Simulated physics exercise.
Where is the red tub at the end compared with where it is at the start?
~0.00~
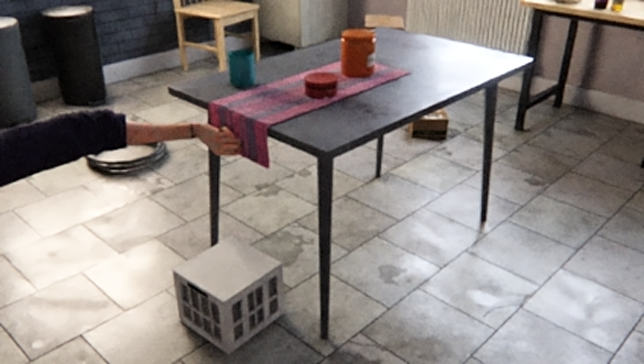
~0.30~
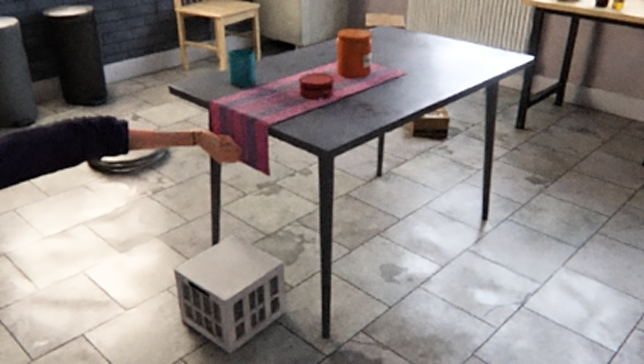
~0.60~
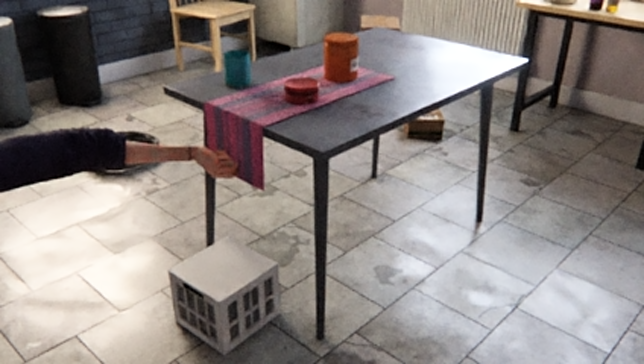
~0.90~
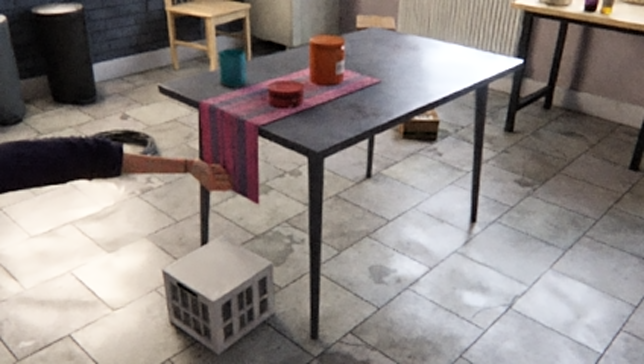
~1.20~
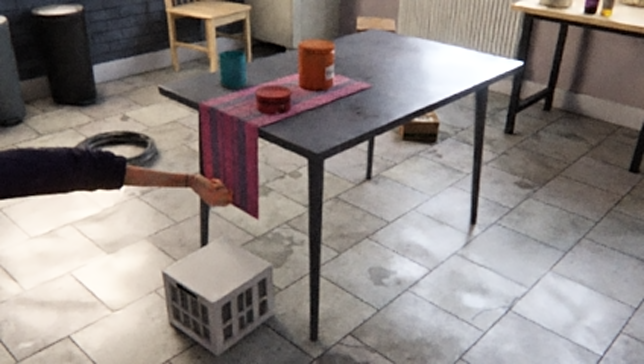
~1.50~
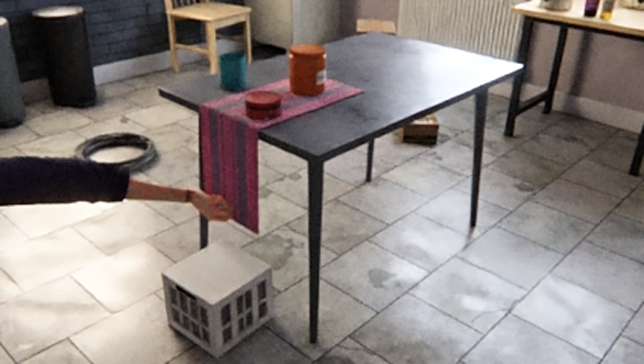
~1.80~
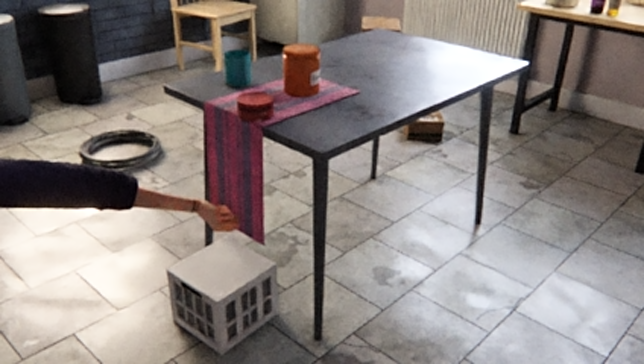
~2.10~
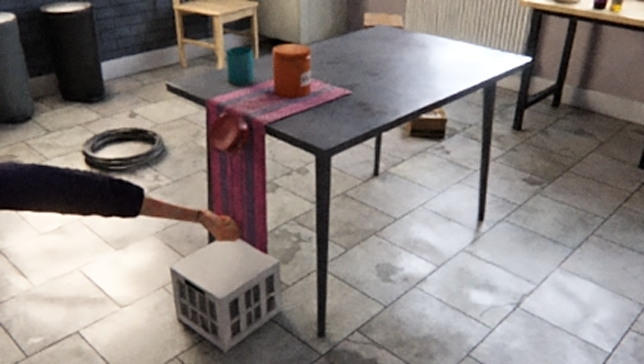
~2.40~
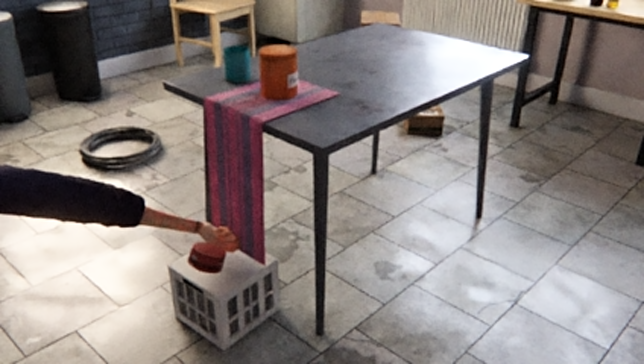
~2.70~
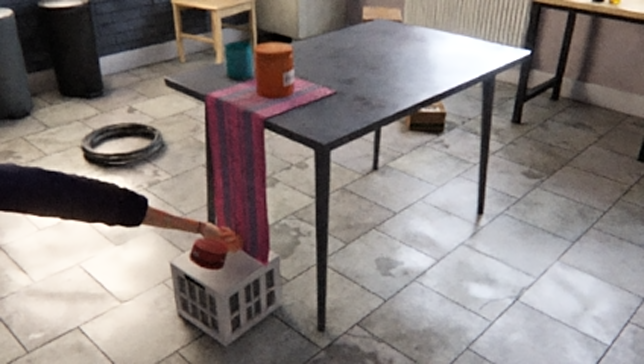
At the start the red tub is on the pink towel on top of the table, and at the end it is down on the white crate below the table's left end.
